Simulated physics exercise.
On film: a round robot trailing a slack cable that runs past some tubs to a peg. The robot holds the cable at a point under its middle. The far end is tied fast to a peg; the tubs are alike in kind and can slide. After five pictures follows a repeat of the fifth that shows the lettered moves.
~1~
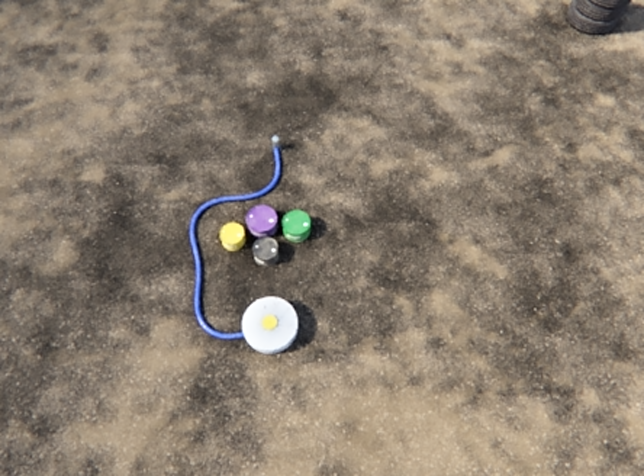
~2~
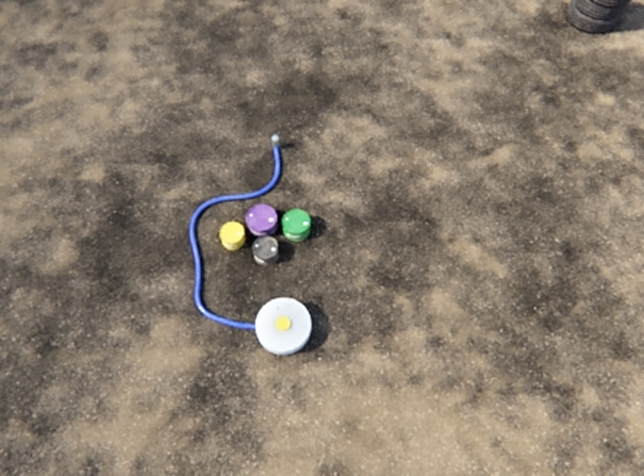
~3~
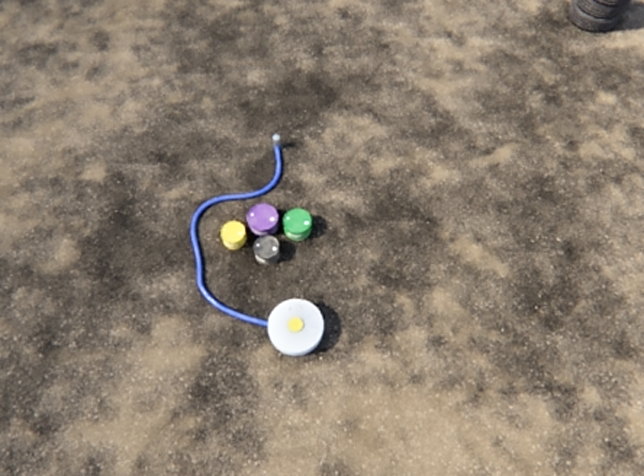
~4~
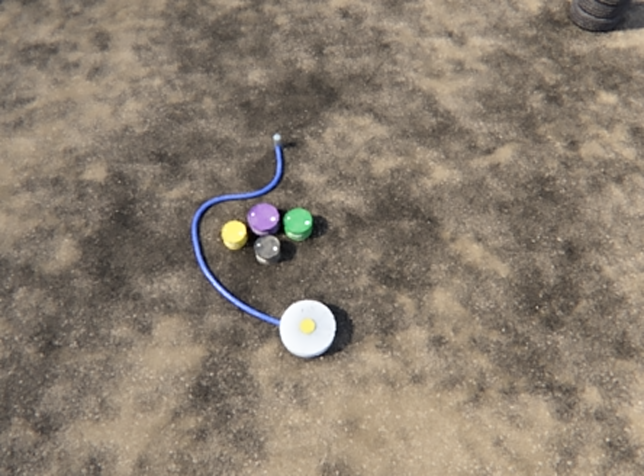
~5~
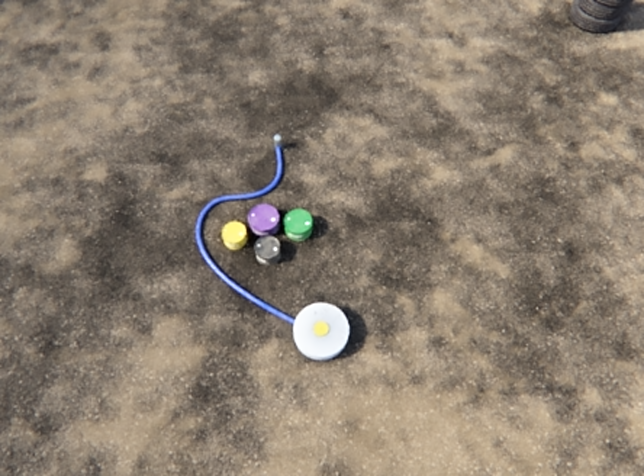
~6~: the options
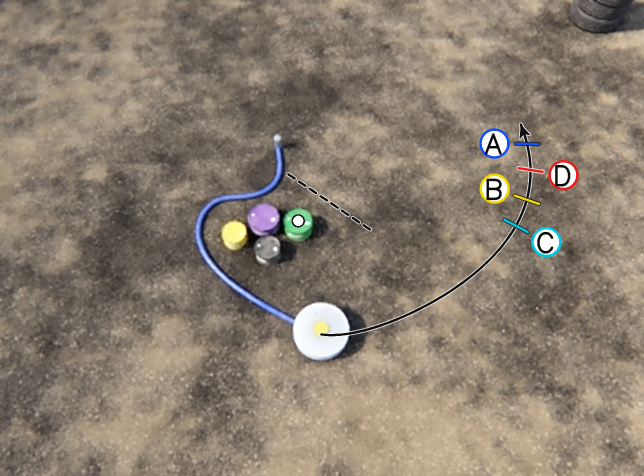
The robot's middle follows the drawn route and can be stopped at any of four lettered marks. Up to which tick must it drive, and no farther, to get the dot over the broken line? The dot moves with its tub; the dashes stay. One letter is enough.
It can halt at C.
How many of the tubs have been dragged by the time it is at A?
Four.
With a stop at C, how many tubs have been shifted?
Four.
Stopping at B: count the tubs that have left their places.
Four.
On the marked copy, A at (527, 144); B at (527, 200); C at (516, 226); D at (530, 170); the dashed line at (326, 200); the route from (321, 334) via (494, 255) to (521, 125); the white dot at (298, 221).
Following C. Soon after the start, robot (408, 312); green tub (299, 225).
Later, robot (479, 268); purple tub (280, 211); yellow tub (287, 233); black tub (308, 241); green tub (307, 219).
In the end, robot (519, 222); purple tub (303, 195); yellow tub (315, 215); black tub (338, 220); green tub (331, 199); the dot on the green tub is over the dashed line.
As for the rest, A does it too, but is farther than needed; B does it too, but is farther than needed; D does it too, but is farther than needed.
